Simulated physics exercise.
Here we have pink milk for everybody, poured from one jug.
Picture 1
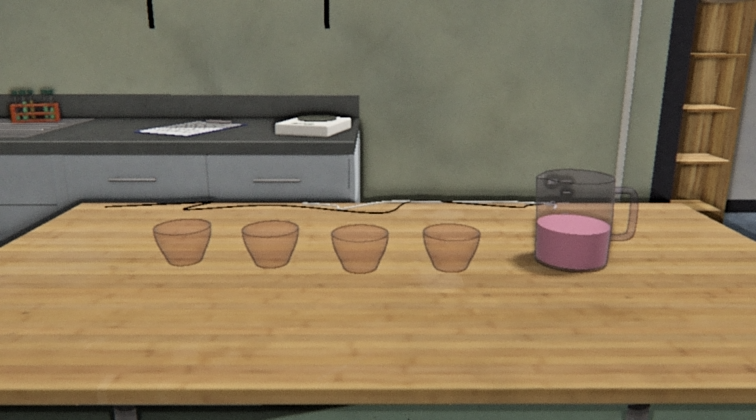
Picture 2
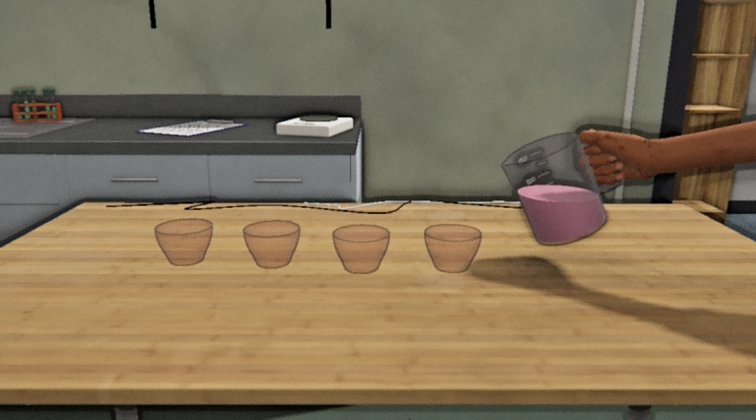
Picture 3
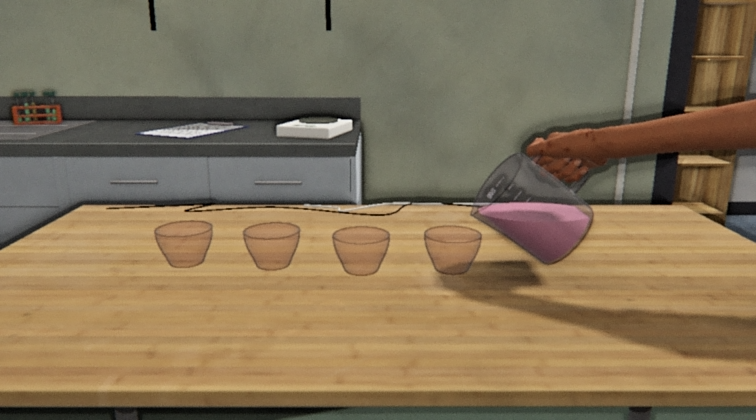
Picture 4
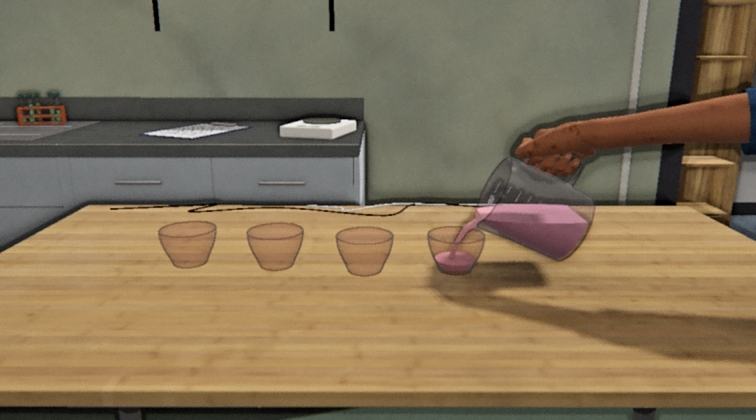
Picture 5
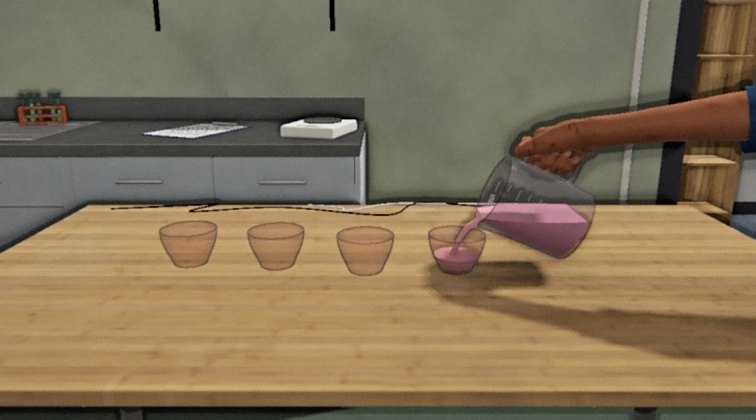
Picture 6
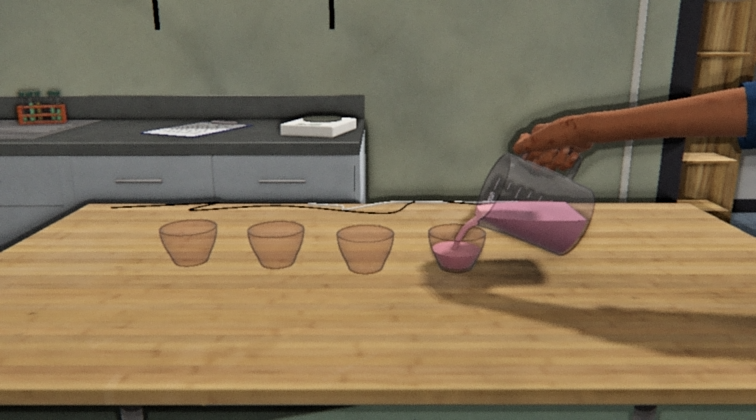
On a kitchen table, a hand lifting a jug of pink milk, tilting it left and pouring into the rightmost of four cups.
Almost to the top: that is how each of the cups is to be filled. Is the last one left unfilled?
That's going to be too little for everybody.
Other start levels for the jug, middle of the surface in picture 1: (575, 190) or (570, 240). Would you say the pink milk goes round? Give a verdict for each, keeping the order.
Try one: Every one filled; try two: Not all filled.
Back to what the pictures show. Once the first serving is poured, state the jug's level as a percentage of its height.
Roughly 25 %.
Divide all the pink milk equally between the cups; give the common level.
My figure is 70 %.
Next, the first is about two thirds full.
After that, the first is done and the jug has about two thirds of its load.
Finally, the jug is empty with two filled and the next at about three quarters of a serving.
